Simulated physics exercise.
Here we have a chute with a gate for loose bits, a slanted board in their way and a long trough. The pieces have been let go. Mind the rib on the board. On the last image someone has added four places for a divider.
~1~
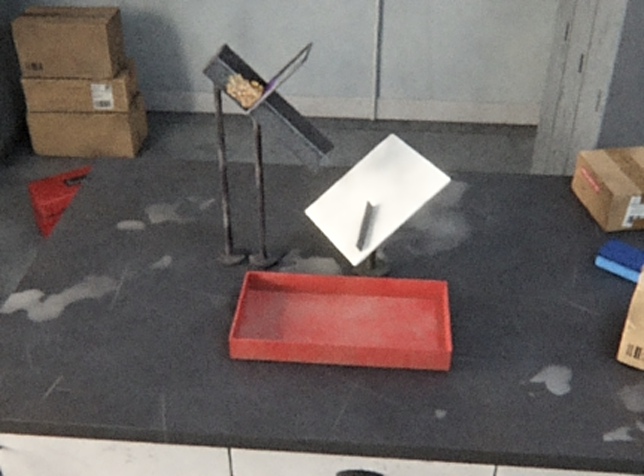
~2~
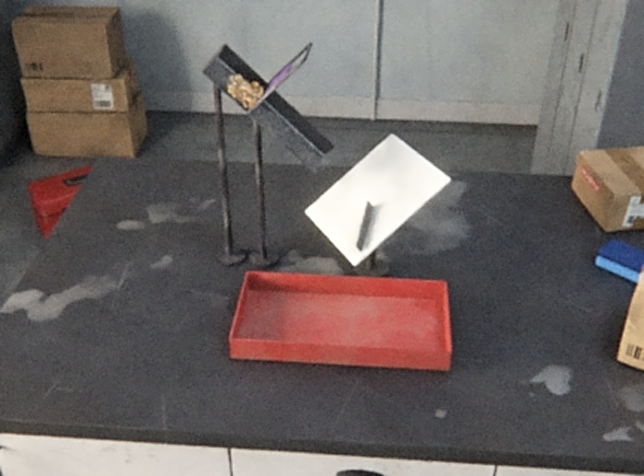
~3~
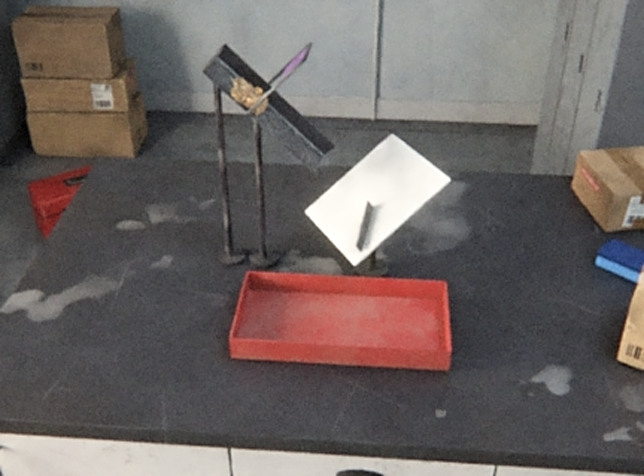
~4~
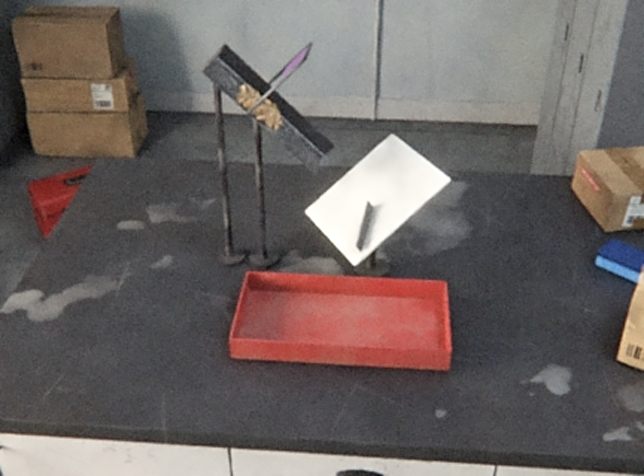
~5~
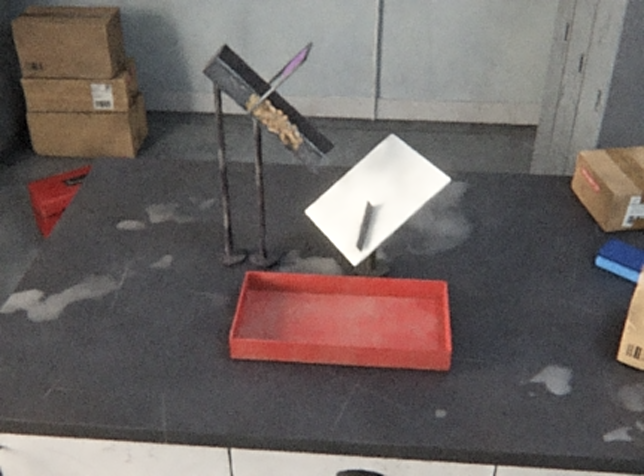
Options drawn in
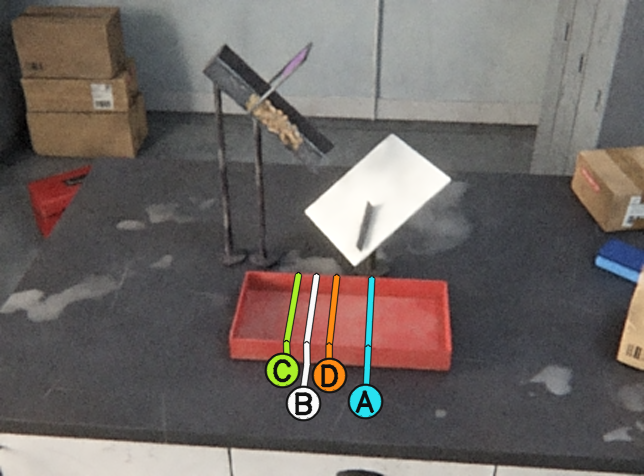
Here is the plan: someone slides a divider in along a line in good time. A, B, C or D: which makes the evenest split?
I would pick line B.
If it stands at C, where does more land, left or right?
More lands on the right.
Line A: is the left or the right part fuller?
The left side.
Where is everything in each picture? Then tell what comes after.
Load behind the gate (247, 91), round wooden beads; lip of the chute (318, 167), sloping fairly steeply, in the first frame.
Middle of the board (374, 196), tilted fairly steeply; middle of its low edge (328, 237); of its high edge (420, 155), in the second frame.
Front corners of the trough (230, 339) and (451, 351), empty; front of the load (265, 104), in the third frame.
Middle of the load (261, 107); its front (280, 122), roughly a third of the way to the lip; rib from (368, 200) to (356, 246), in the fourth frame.
Middle of the load (272, 119); its front (300, 140), roughly two thirds of the way to the lip, in the fifth frame.
On the marked copy, line A crosses the front rim at (368, 346); line B crosses the front rim at (306, 343); line C crosses the front rim at (286, 342); line D crosses the front rim at (329, 344).
With A, of what is caught, almost all on the left of the divider, just a few on the right.
With B, of what is caught, roughly half on the left of the divider, roughly half on the right.
With C, of what is caught, roughly a quarter on the left of the divider, the larger part on the right.
With D, of what is caught, the larger part on the left of the divider, about a tenth on the right.
